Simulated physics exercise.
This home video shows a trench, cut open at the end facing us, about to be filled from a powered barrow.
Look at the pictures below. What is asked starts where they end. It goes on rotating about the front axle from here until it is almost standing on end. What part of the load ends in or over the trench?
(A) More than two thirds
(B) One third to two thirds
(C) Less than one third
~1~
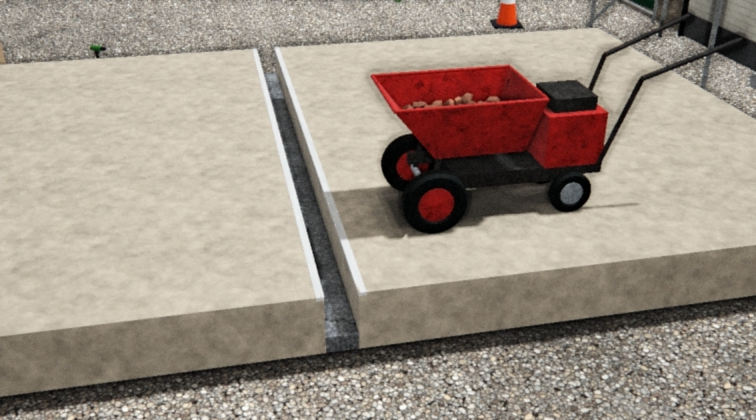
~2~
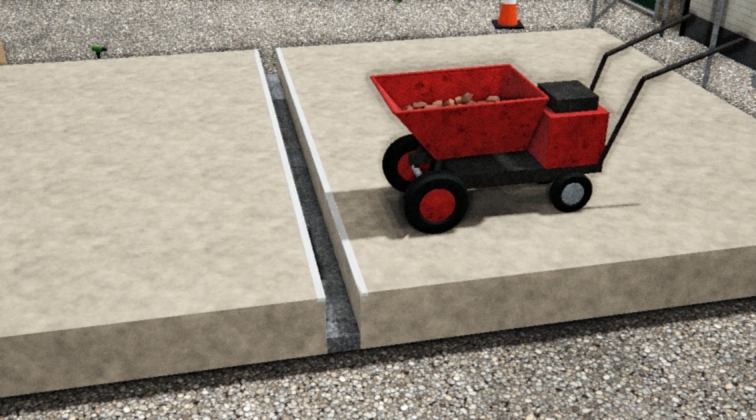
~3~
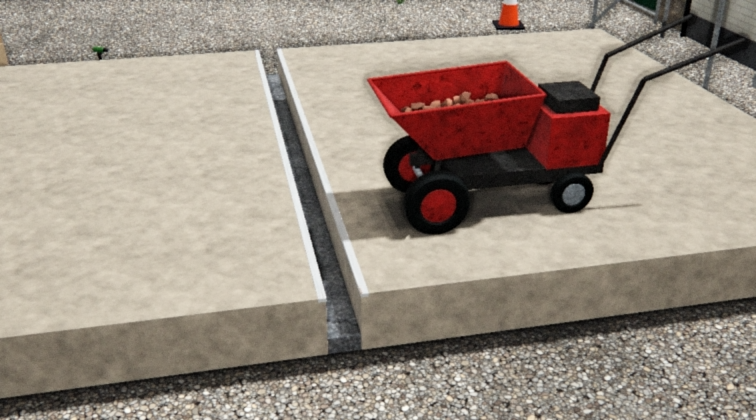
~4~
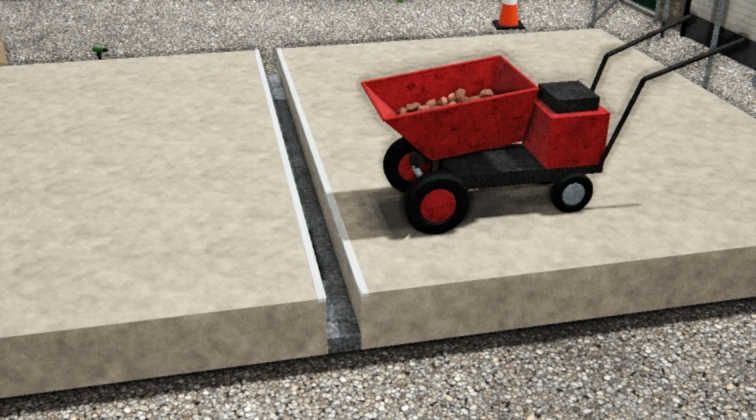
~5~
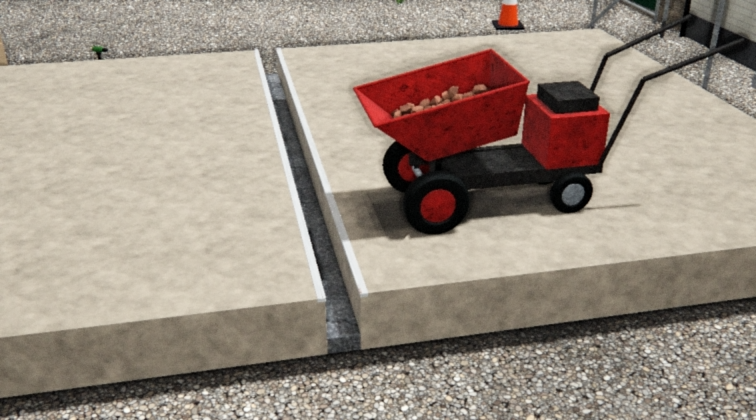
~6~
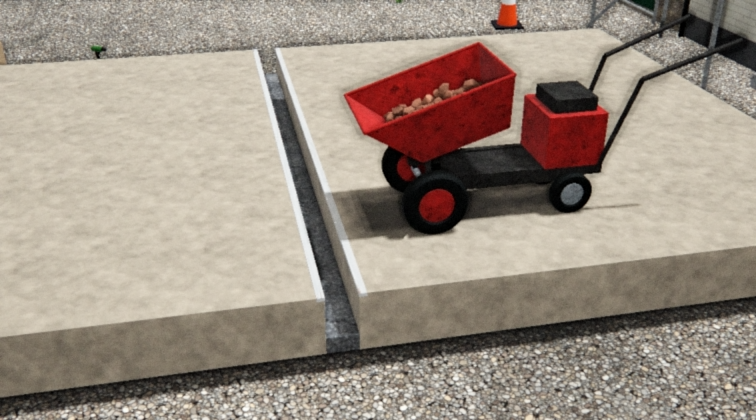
One third to two thirds (B).
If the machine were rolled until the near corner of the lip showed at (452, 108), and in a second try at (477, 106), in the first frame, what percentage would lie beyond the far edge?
In order, close to 0 and 0 in a hundred.
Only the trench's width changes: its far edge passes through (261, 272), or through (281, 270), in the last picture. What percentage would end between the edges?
Close to 100 per cent in the first, close to 100 per cent in the second.
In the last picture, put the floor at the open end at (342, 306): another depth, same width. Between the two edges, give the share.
30 %.
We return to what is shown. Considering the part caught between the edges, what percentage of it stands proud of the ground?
0 %, roughly.
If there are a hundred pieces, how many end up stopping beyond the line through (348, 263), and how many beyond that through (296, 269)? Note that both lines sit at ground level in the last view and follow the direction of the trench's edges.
In order: 100 percent, then 30 percent.
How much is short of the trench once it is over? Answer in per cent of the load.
Roughly 0 in a hundred.
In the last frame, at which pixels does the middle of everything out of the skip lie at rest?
Resting centre, last frame: Roughly (310, 238).
Just after the last frame, skip tipped steeply; every one in the skip.
A moment on, skip tipped right over; the larger part in the skip; about a tenth in or heaped over the trench; about a tenth beyond it.
Further on, skip tipped right over; about a tenth in the skip; roughly a third in or heaped over the trench; roughly half beyond it.
When it is over, skip tipped right over; roughly half in or heaped over the trench; roughly half beyond it.
